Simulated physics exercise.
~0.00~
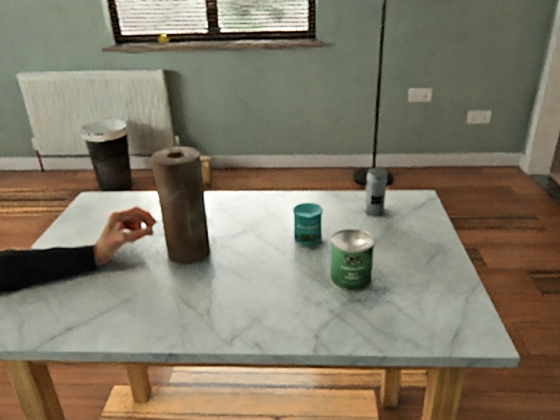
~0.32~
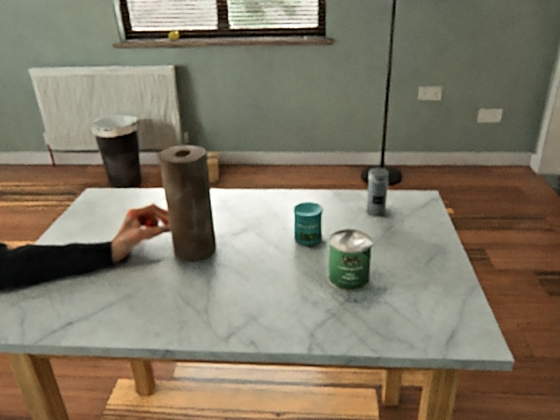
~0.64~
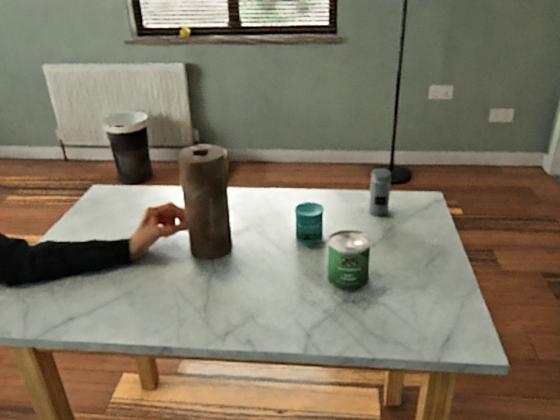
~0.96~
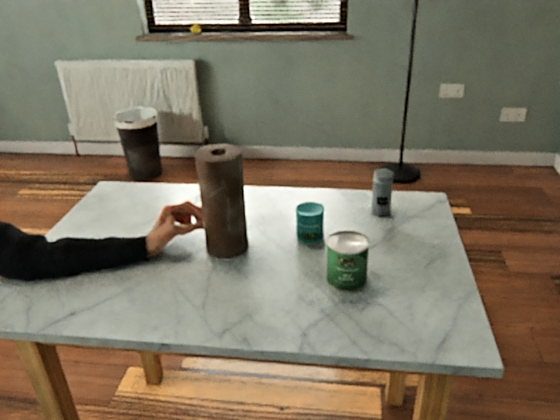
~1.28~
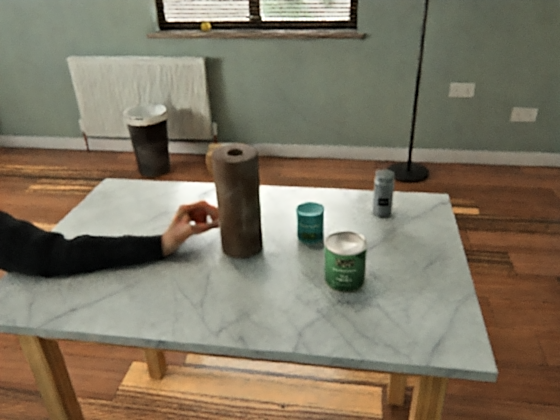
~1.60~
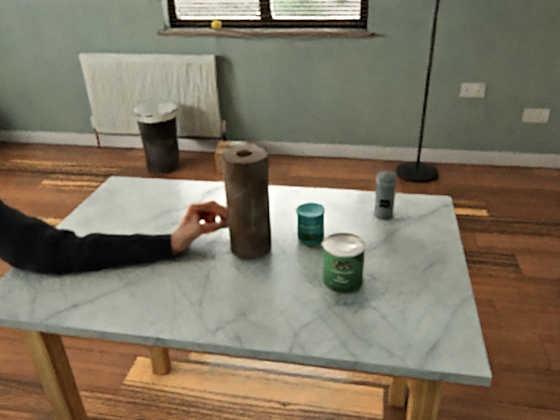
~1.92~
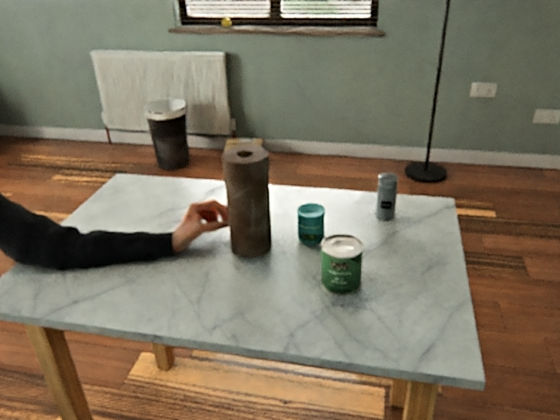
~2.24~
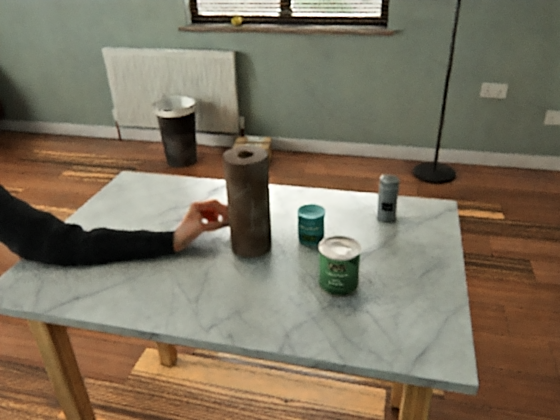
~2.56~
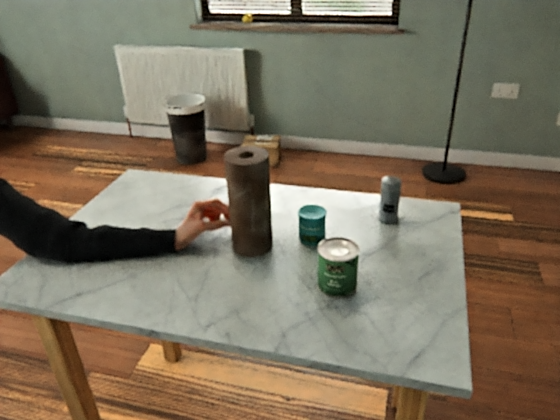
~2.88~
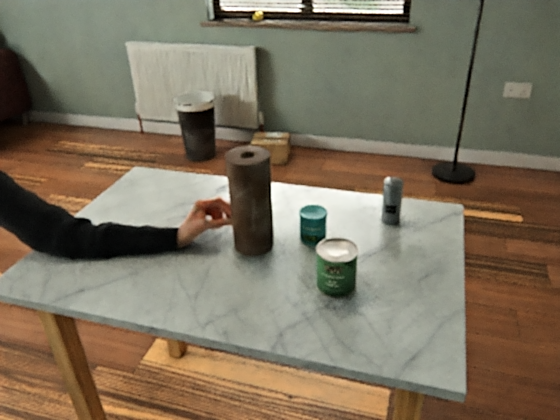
A hand slides an upright brown roll to the right across a marble-topped table, then stops.
